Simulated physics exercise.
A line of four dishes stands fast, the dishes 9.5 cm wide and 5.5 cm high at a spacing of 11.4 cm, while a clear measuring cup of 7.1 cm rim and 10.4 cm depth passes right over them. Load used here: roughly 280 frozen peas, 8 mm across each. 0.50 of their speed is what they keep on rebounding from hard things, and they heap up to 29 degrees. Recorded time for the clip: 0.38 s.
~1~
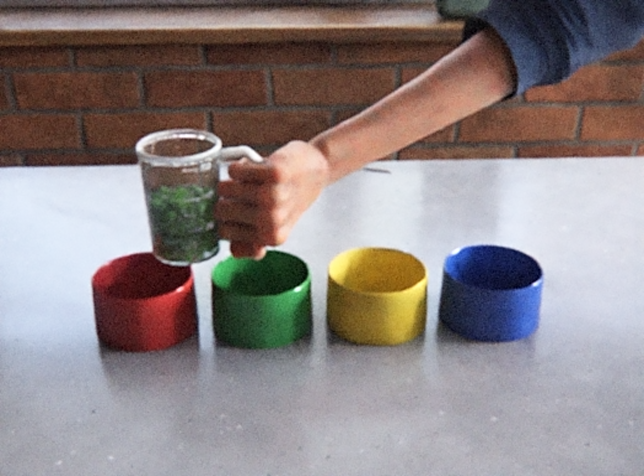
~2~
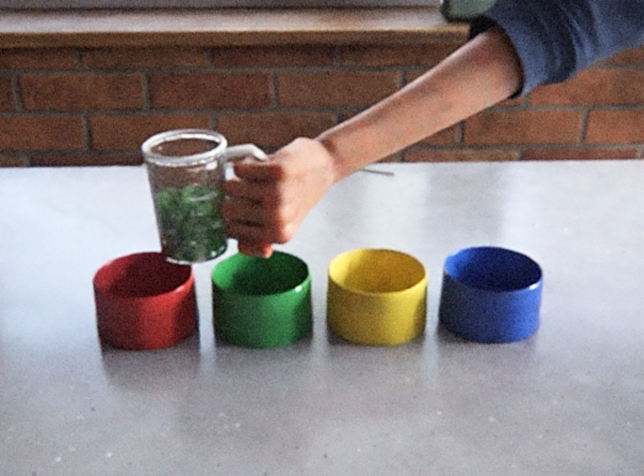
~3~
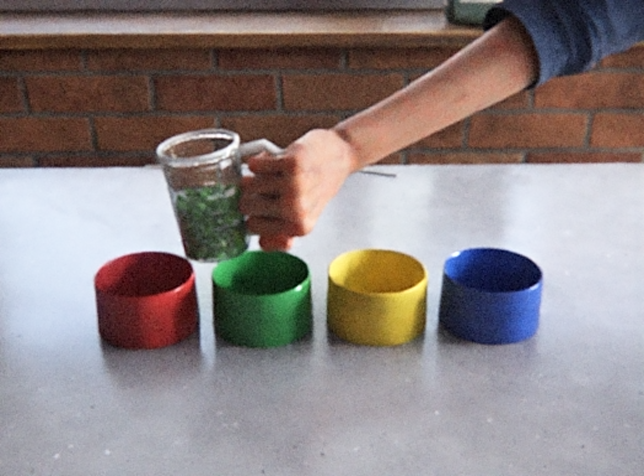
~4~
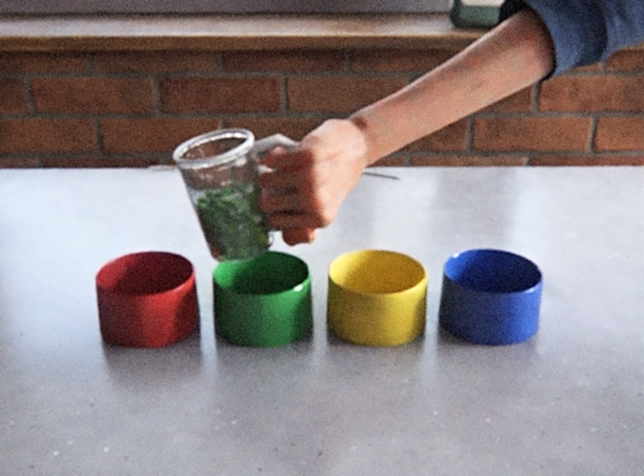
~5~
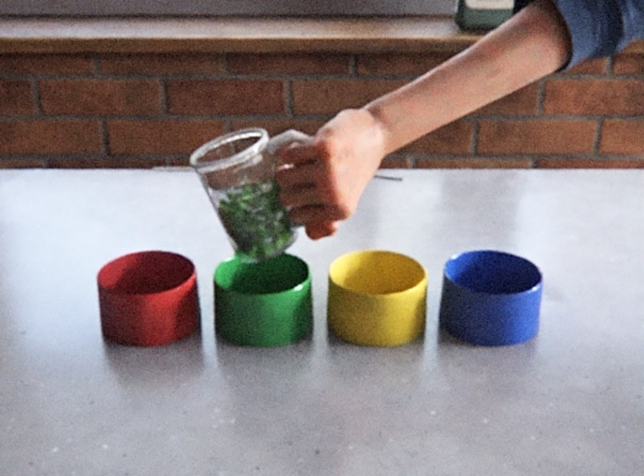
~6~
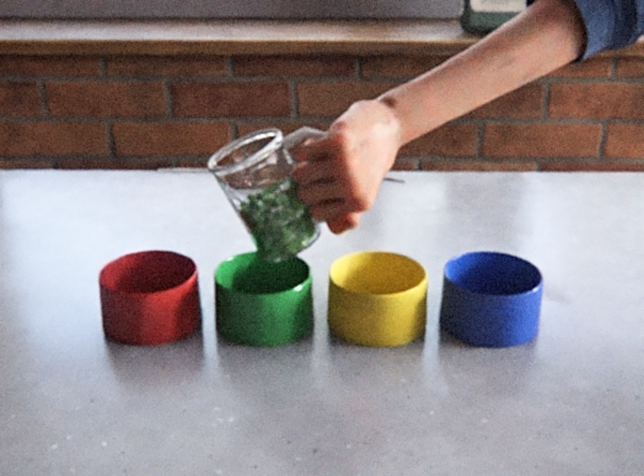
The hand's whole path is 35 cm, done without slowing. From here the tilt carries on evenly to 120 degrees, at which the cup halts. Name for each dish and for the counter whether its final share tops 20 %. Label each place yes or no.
Red: No. Blue: Yes. Green: No. Yellow: No. Counter: No.
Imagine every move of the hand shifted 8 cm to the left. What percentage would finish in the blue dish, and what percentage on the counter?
Shares would be blue 0 and counter 0.
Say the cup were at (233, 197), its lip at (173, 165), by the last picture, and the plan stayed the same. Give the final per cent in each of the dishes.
Red 0; blue 0; green 0; yellow 80.
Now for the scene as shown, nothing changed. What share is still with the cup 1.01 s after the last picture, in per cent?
Around 100 per cent of the load.
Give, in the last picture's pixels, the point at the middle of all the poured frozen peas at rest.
Roughly (483, 302).
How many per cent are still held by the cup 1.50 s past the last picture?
It should be near 20 per cent.
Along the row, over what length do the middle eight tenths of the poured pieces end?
5 centimetres.
Then, 0.60 s after the last picture, tilt 69 degrees; cup holds 100 %.
Then, 1.01 s after the last picture, tilt 99 degrees; cup holds 100 %.
Then, 1.50 s after the last picture, tilt 120 degrees; cup holds 20 %, blue 80 %.
In the end, red 0 %, blue 100 %, green 0 %, yellow 0 %, counter 0 %.
